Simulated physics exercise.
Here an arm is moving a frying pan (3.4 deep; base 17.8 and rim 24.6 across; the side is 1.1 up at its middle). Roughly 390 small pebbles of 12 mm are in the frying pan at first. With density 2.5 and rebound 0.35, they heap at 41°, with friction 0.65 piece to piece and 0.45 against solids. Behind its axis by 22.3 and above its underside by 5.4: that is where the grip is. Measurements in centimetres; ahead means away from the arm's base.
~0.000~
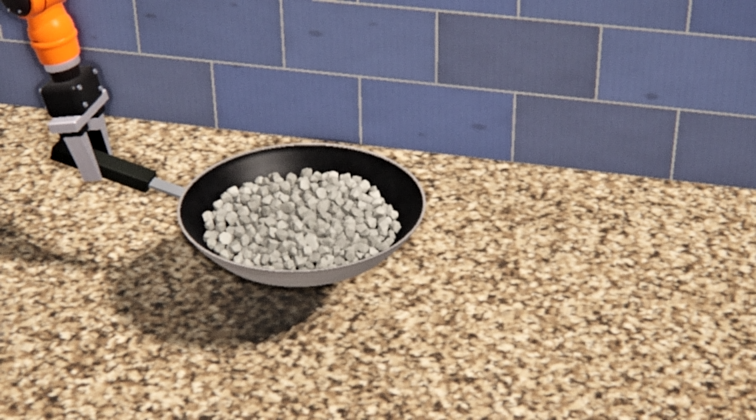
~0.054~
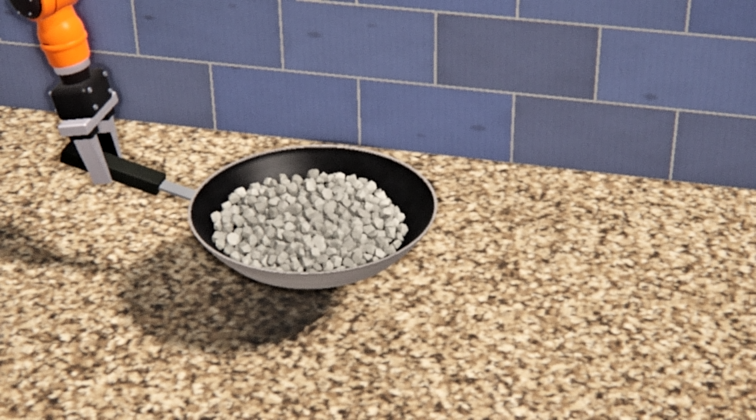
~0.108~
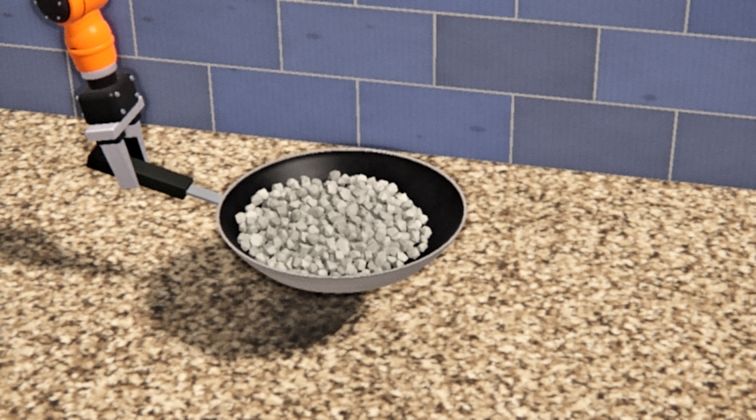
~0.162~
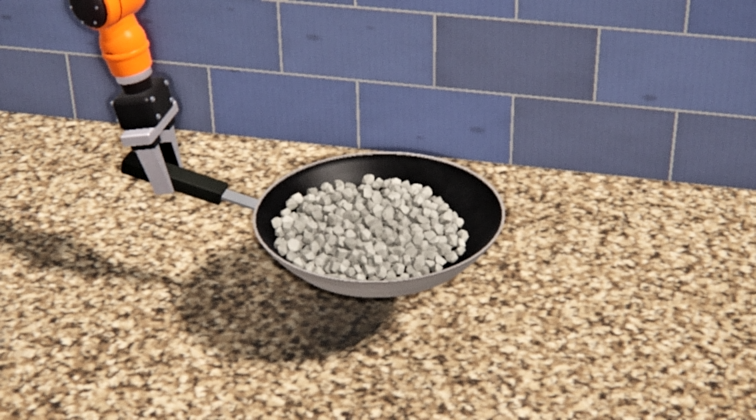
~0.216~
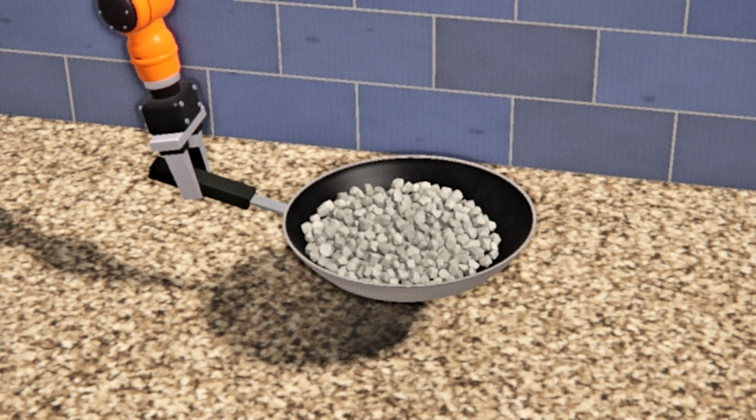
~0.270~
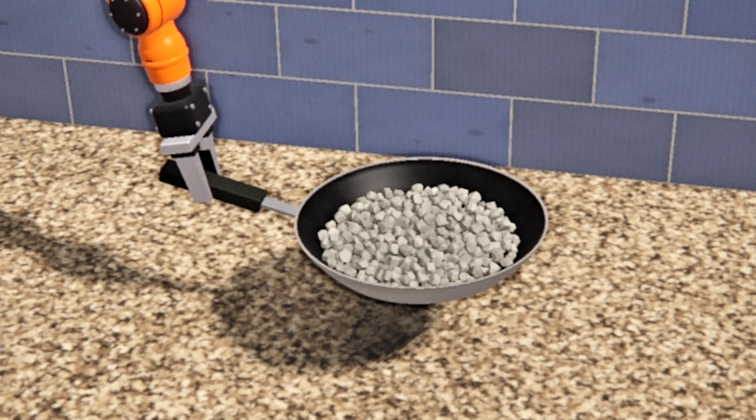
A black frying pan with a grey outer side, heaped with small pale grey pebbles, hovers above a speckled tan and brown countertop, seen from slightly above against a blue tiled wall. At the left, an orange and black robotic arm grips the pan's dark handle with a grey gripper. The arm carries the pan level to the right, slowing near the end, its shadow following, while the pebbles stay heaped together and the camera remains still.
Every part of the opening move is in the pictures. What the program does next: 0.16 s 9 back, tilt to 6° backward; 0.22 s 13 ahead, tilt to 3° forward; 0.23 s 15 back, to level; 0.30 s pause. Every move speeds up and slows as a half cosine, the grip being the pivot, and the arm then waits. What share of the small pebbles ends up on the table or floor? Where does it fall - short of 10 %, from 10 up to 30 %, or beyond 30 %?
From 10 up to 30 %.
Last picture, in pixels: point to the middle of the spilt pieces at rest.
Near (344, 326) in the last picture.
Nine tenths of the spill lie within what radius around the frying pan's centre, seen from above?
I'd estimate close to 15 centimetres.
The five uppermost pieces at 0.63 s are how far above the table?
Around 18 cm above the table.
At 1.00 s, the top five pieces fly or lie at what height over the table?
Height: Around 15 cm.
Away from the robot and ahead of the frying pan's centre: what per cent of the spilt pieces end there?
That share is close to 70 percent.
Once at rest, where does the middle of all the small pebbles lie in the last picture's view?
I'd put it somewhere around (330, 234) in the last picture.
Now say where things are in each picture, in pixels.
The first frame shows frying pan middle at (303, 219), level; upper third of the load around (306, 213), from x 210 to 395, top at y 175; 391 in the frying pan.
The second frame shows frying pan middle at (314, 221), level; upper third of the load around (310, 214), from x 215 to 400, top at y 175.
The third frame shows frying pan middle at (342, 225), level; upper third of the load around (334, 217), from x 240 to 425, top at y 175.
The fourth frame shows frying pan middle at (379, 229), level; upper third of the load around (370, 221), from x 275 to 460, top at y 180.
The fifth frame shows frying pan middle at (409, 233), level; upper third of the load around (405, 225), from x 305 to 495, top at y 185.
The sixth frame shows frying pan middle at (421, 235), level; upper third of the load around (427, 228), from x 325 to 515, top at y 190; 391 in the frying pan.
By 0.63 s, tilted 3° forward, highest piece 18 above the table; 316 in the frying pan, 75 in flight or on a rim.
By 1.00 s, level, highest piece 16 above the table; 314 in the frying pan, 73 on the table or floor, 4 in flight or on a rim.
By 1.38 s, level, highest piece 15 above the table; 314 in the frying pan, 77 on the table or floor.
By 2.43 s, level, highest piece 15 above the table; 314 in the frying pan, 77 on the table or floor.
Final count, 314 in the frying pan, 77 on the table or floor. That is 20 % on the table or floor.
